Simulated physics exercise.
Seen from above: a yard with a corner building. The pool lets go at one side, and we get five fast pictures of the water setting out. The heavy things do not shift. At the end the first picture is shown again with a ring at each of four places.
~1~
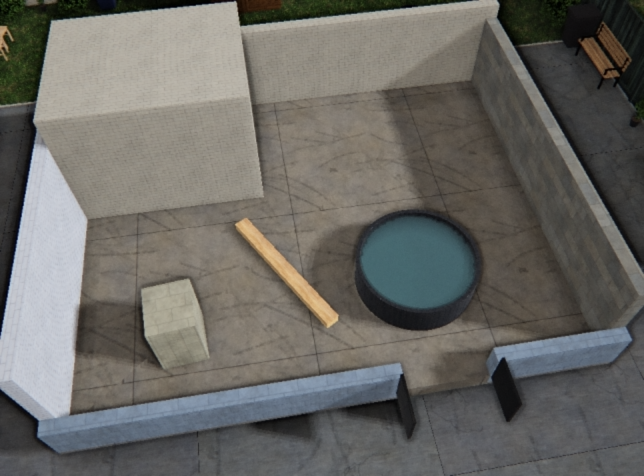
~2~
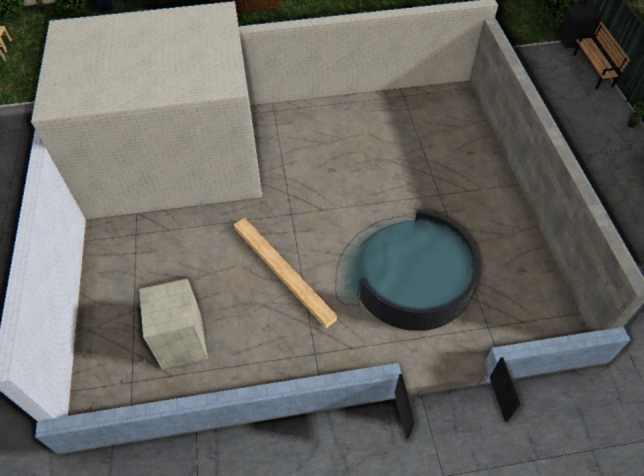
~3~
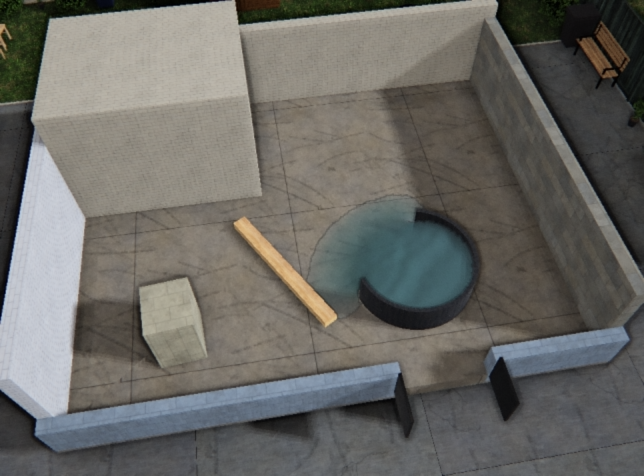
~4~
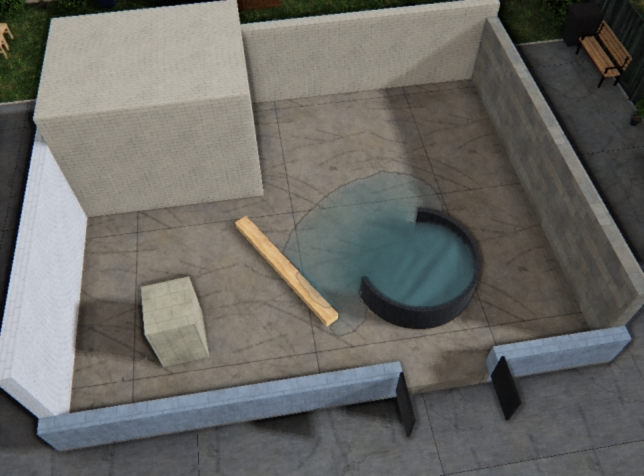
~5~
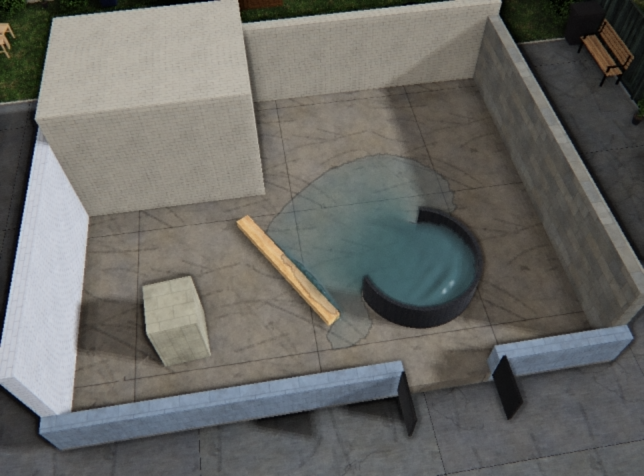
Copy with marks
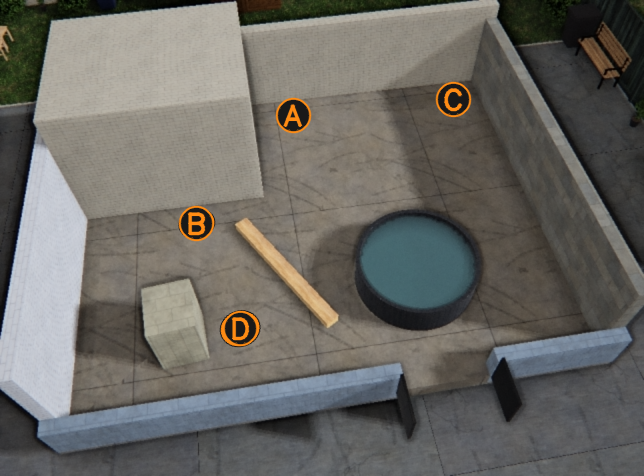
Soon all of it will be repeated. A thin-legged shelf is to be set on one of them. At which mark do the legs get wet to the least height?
Best: D.
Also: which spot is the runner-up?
B.
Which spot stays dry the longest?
C it is.
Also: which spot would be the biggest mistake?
A.
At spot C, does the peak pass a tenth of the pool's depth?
Yes.
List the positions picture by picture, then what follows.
Pool full, its middle at (417, 260); open gate at (445, 359), in the first frame.
Front seen at (343, 295), 2 % of the ground wet, in the second frame.
Front seen at (415, 204), 6 % of the ground wet, in the third frame.
Front seen at (412, 180), 11 % of the ground wet, in the fourth frame.
Front seen at (415, 163), 16 % of the ground wet, in the fifth frame.
On the marked copy, A at (293, 115); B at (196, 223); C at (453, 99); D at (240, 328).
For spot A, the water peaks at about 51 % of the depth that stood in the pool.
For spot B, the water peaks at about 13 % of the depth that stood in the pool.
For spot C, the water peaks at about 29 % of the depth that stood in the pool.
For spot D, the water peaks at about 6 % of the depth that stood in the pool.
